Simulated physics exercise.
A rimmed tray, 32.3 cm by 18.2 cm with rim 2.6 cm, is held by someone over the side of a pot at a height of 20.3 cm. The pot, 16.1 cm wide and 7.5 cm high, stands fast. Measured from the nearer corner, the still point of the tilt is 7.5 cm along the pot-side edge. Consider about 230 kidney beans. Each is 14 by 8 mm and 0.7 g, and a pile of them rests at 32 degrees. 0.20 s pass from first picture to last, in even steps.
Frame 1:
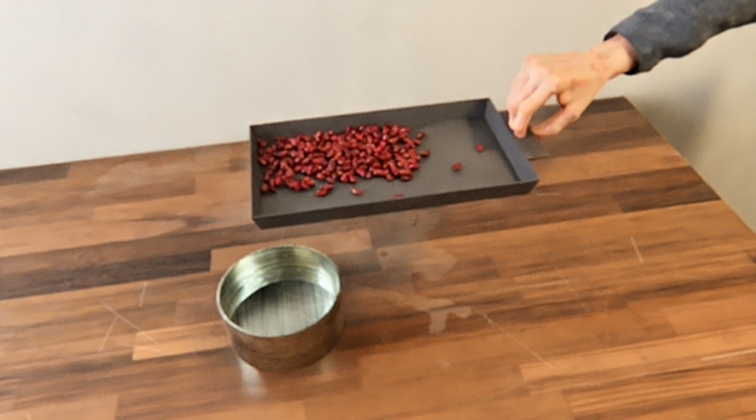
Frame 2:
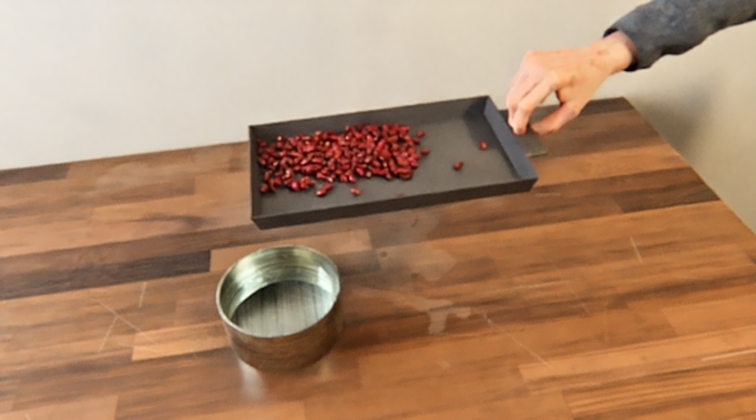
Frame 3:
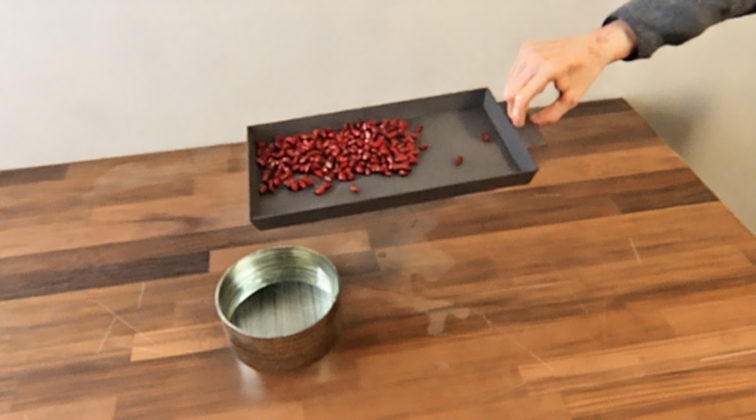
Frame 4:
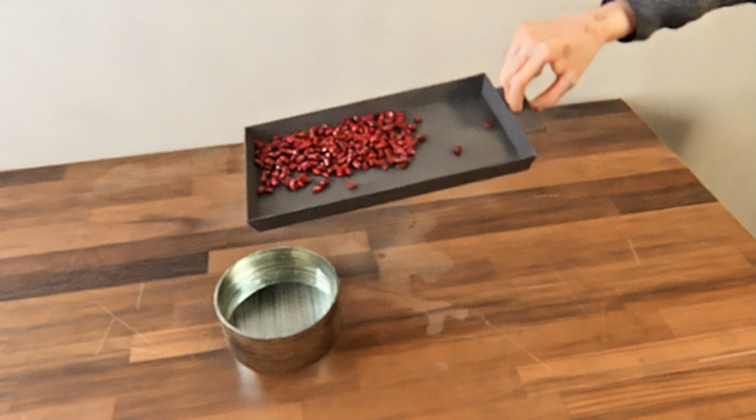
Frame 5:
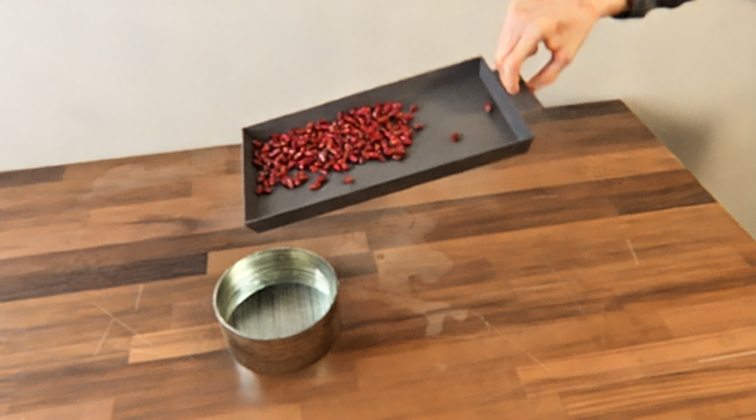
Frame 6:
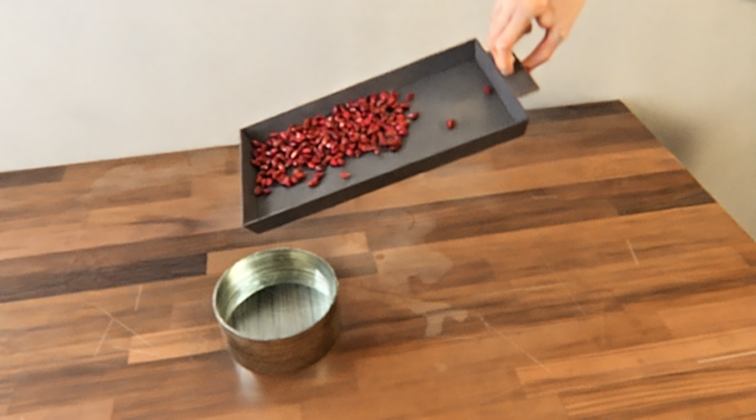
A dark rectangular tray of red kidney beans, held at its right end by a hand above a wooden table and a round metallic pot, starts level, then tilts gradually as the hand raises the right end, leaving the left end lower.
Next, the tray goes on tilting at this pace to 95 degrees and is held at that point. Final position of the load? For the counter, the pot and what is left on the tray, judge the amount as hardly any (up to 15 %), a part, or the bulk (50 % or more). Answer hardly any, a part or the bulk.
Counter: The bulk; pot: A part; tray: Hardly any.
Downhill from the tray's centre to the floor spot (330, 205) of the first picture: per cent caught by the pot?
Roughly 75 per cent.
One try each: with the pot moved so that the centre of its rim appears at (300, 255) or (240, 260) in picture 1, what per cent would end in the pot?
That gives roughly 0 per cent and then 65 per cent.
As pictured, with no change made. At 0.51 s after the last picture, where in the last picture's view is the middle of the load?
(232, 187) or thereabouts.
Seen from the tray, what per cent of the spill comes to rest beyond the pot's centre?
I'd put it at close to 90 per cent.
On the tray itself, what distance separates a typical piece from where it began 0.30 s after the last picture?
Around 5 centimetres.
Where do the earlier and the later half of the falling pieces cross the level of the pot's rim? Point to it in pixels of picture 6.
At roughly (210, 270) first, later on at (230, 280).
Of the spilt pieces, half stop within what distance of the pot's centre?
Close to 18 cm, give or take.
Then, 0.30 s after the last picture, tilt 55 degrees; the tray holds 100 %, the pot 0 %.
Then, 0.51 s after the last picture, tilt 81 degrees; the tray holds 65 %, the pot 0 %.
Then, 0.83 s after the last picture, tilt 95 degrees; the tray holds 0 %, the pot 25 %.
In the end, counter 70 %, pot 30 %, tray 0 %.
